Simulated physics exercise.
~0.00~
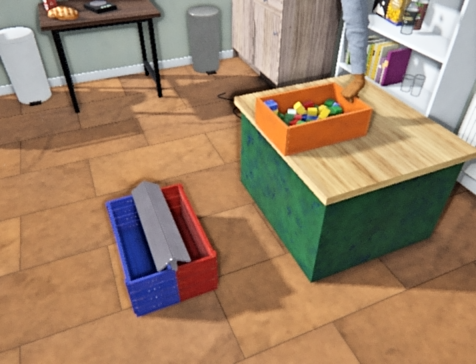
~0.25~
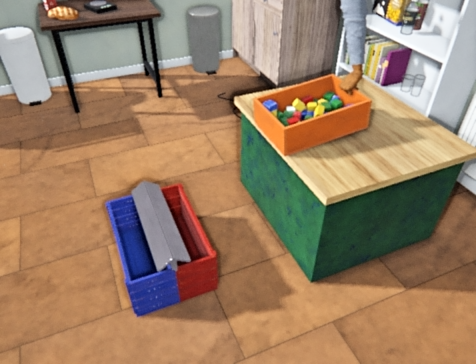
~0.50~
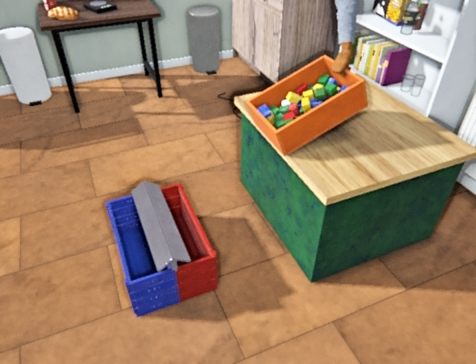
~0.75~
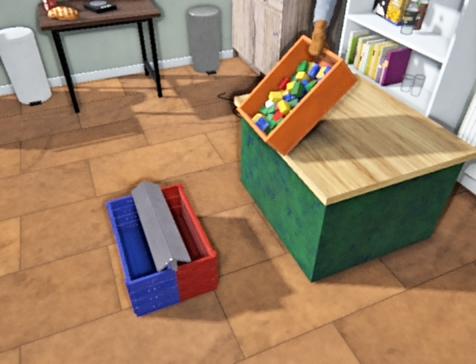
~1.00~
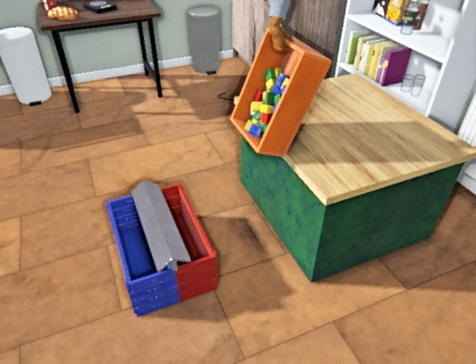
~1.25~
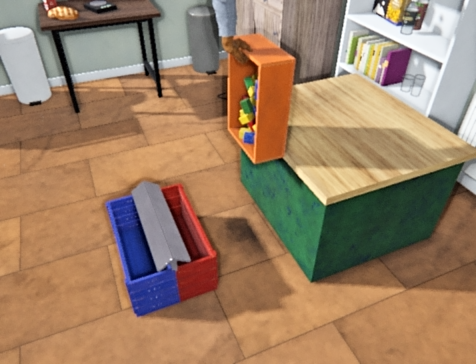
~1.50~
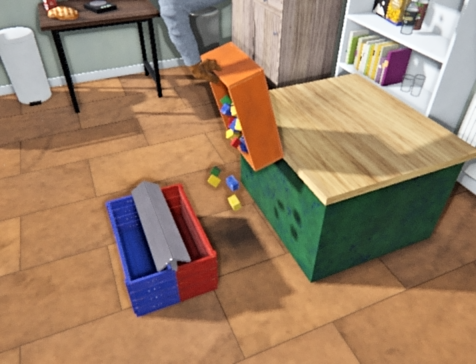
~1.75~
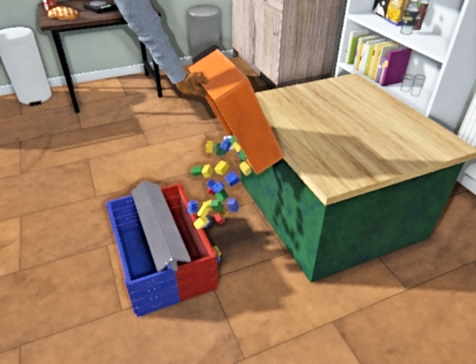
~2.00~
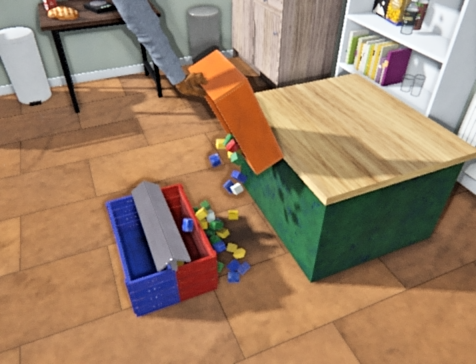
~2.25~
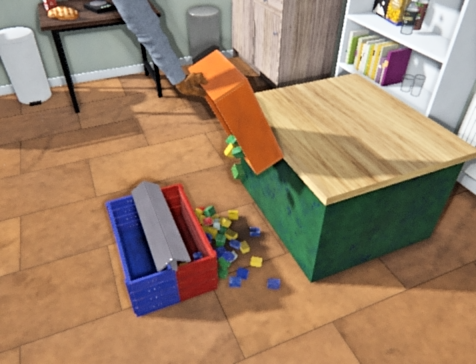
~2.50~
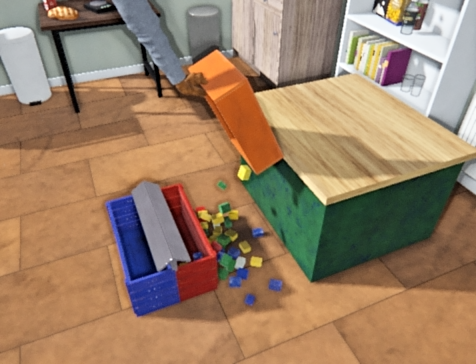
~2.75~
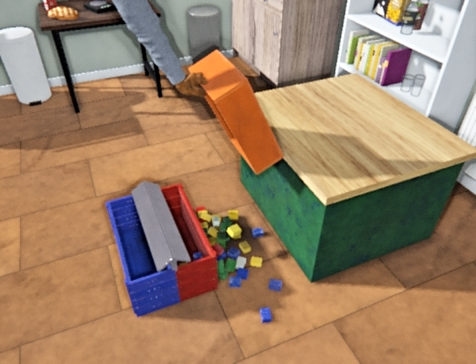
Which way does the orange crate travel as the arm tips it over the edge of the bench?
The orange crate moves to the left as it tips over the edge of the bench.
